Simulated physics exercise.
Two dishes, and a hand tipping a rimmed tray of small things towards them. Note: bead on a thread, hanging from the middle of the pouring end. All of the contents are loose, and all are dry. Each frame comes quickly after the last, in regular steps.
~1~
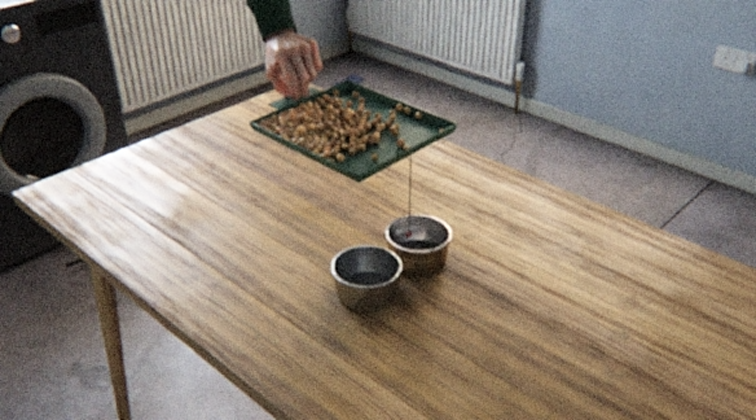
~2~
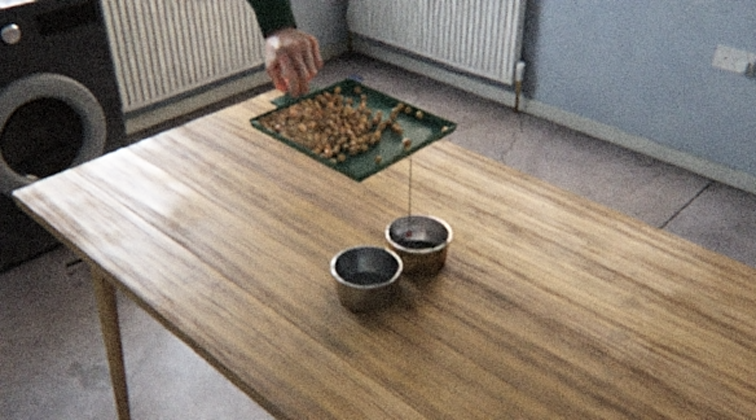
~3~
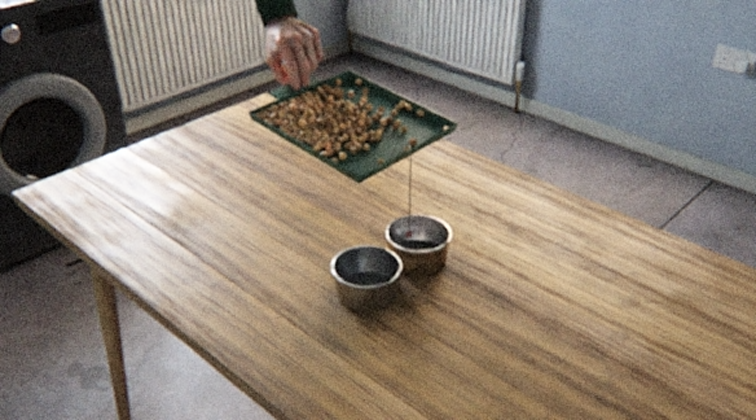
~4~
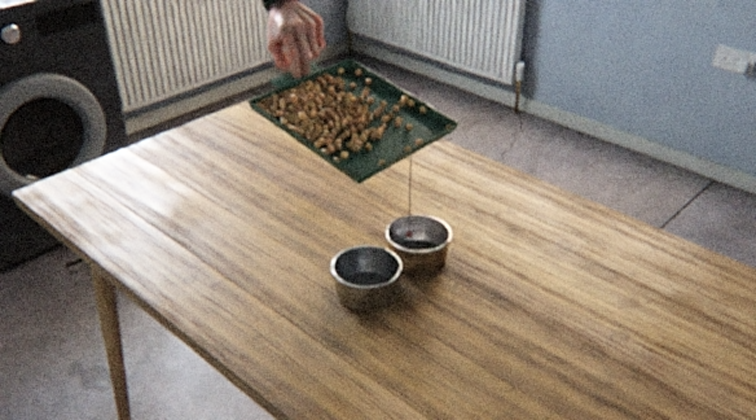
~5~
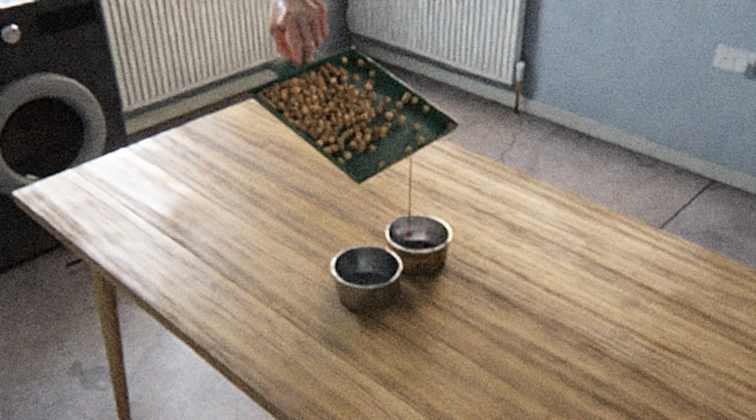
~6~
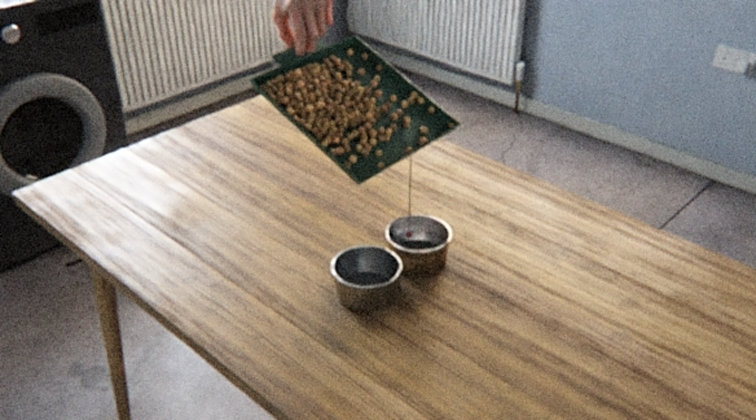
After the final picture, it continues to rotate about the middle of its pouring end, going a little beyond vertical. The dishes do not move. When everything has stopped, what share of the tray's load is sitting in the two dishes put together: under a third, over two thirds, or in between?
Under a third.
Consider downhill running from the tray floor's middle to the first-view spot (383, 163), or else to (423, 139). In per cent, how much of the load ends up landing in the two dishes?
That comes to 30 per cent the first time and 0 per cent the second.
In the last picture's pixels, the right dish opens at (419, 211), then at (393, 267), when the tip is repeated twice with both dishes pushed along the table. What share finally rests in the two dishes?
First try: Roughly 0 per cent; second try: Roughly 30 per cent.
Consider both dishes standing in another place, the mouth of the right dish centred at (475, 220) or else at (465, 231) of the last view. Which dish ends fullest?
Case one: The leftmost one; case two: The leftmost one.
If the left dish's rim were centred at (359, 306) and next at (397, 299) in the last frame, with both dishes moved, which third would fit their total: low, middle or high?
On the first try the answer is one to two thirds, and on the second it is the middle third.
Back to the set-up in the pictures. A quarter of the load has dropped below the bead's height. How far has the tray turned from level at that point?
It's turned some 65 degrees by then.
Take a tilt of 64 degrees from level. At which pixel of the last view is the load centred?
Somewhere about (406, 168).
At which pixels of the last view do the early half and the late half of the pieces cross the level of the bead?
I'd put it at roughly (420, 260), and after that at roughly (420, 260).
Soon after the last picture, tray tipped steeply; about half on the tray; a small part outside both; about a third in the air.
A little later, tray tipped past a quarter turn; a stray few on the tray; a stray few in the left dish; a stray few in the right dish; most outside both; a small part in the air.
Later still, tray tipped past a quarter turn; a small part in the left dish; a stray few in the right dish; nearly all outside both.
By the end, tray tipped past a quarter turn; a small part in the left dish; a stray few in the right dish; nearly all outside both.
